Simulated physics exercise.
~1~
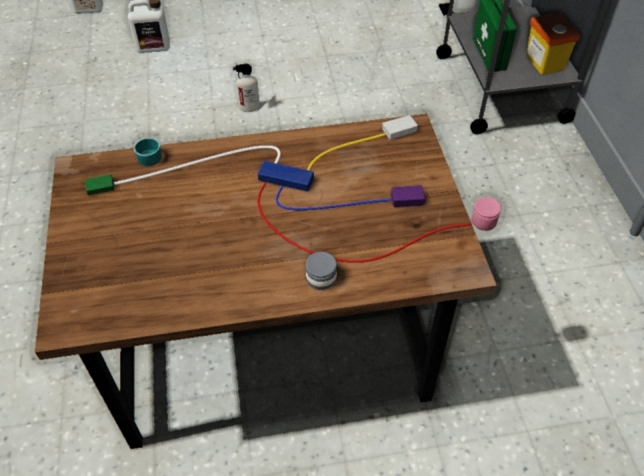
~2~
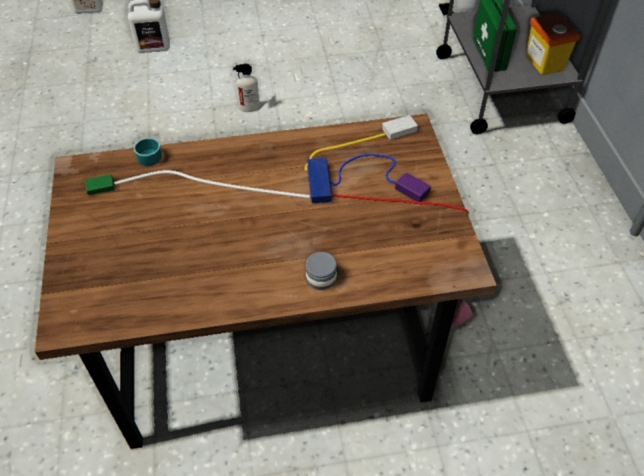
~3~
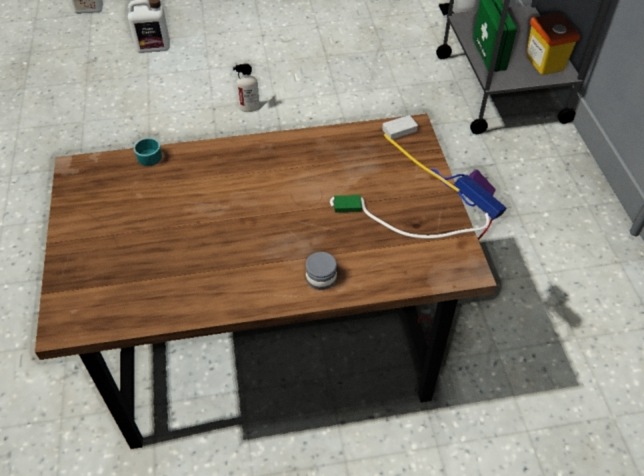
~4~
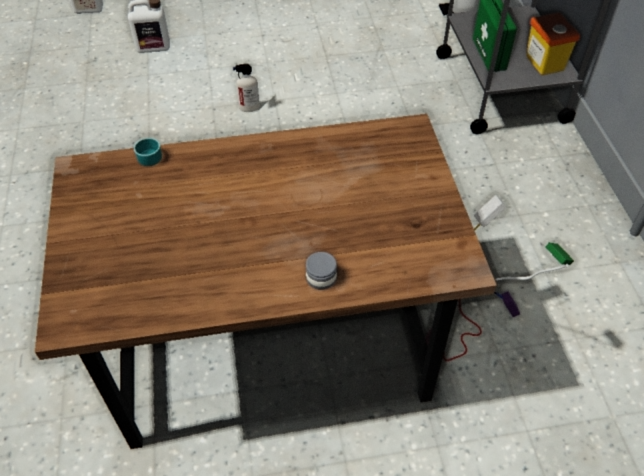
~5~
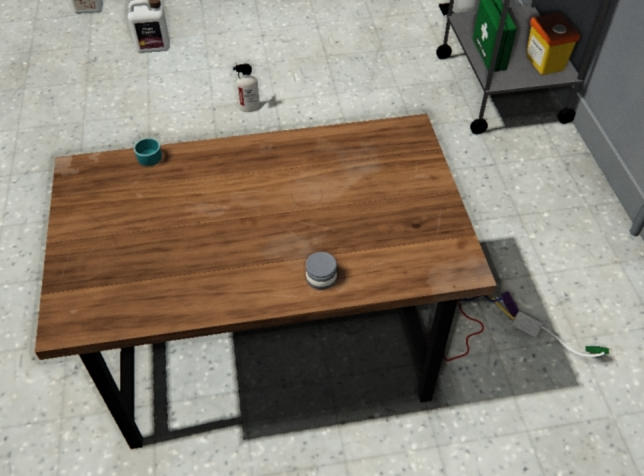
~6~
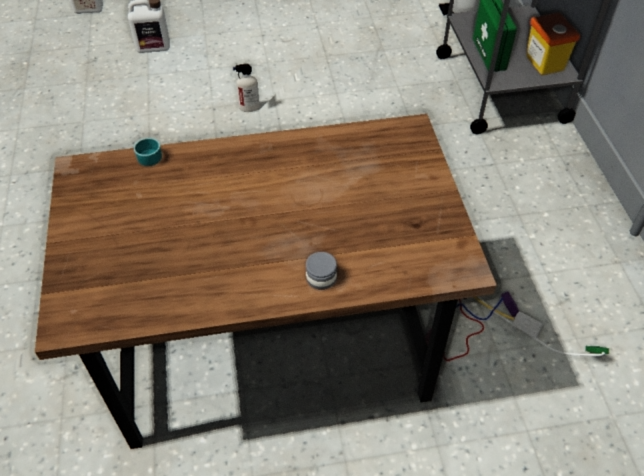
A pink cylinder drops off the right side of a wooden table, and the blue block cabled to it slides right and over the edge, followed by the purple, green and white pieces; all end up on the floor, while the teal mug and grey tin stay put.
